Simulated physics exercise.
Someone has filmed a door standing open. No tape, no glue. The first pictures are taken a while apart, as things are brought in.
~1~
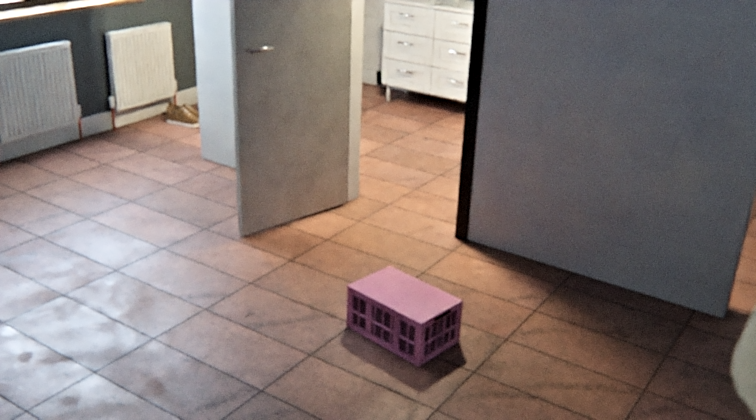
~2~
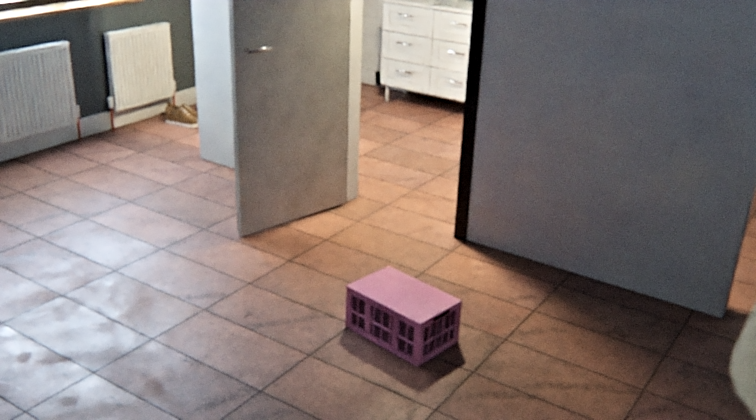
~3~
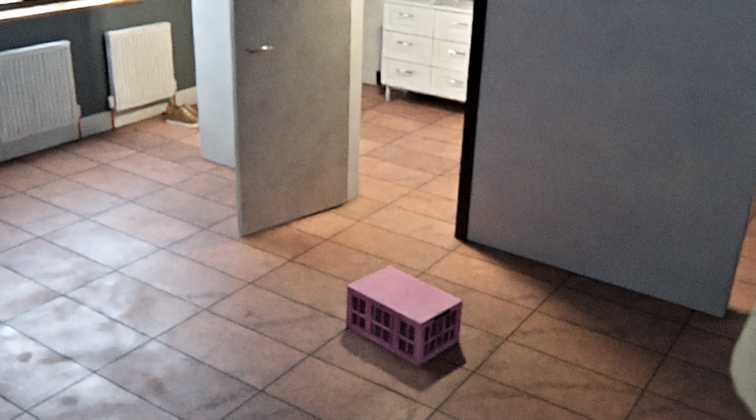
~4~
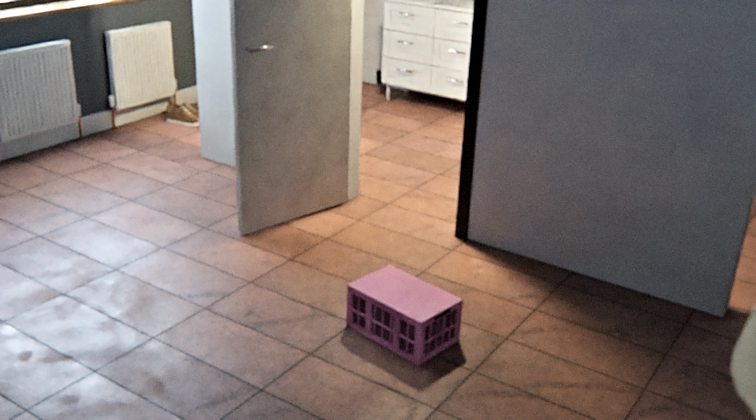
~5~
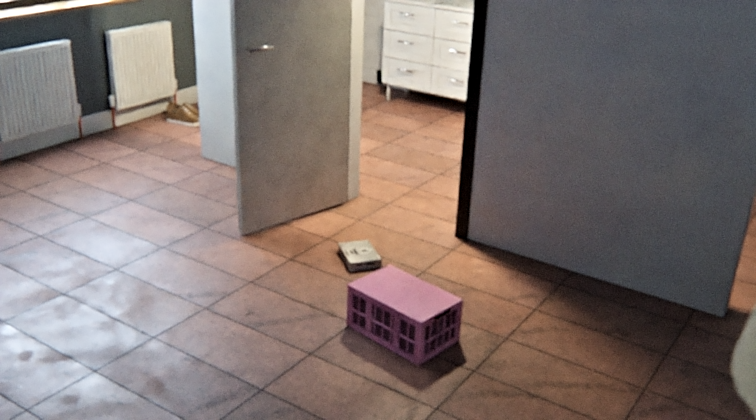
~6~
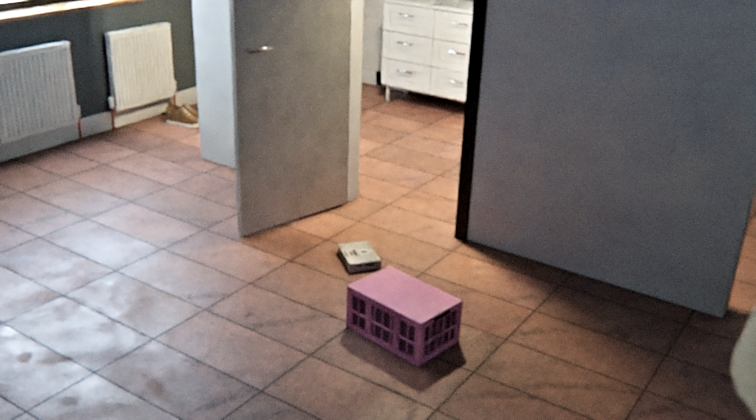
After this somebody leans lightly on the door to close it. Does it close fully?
Here the door closes.
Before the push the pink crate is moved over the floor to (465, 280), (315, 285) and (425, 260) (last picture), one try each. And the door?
In the first case it shuts; in the second case it reaches the frame; in the third case it stops short.
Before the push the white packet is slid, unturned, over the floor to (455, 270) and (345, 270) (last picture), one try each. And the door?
First try: It shuts; second try: It shuts.
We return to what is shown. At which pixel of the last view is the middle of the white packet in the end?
At about (419, 261).
Then, 1.00 s after the last picture, door 79° open.
Then, 1.80 s after the last picture, door 50° open; white packet slid a little near (375, 258).
Then, 2.20 s after the last picture, door 37° open; white packet slid about its own width near (404, 259).
Then, 2.70 s after the last picture, door 21° open; white packet slid about its own width near (419, 261).
At rest, door 0° open; moved from the start, white packet; pink crate in place. Seen from the same camera at the end, white packet near (419, 261).
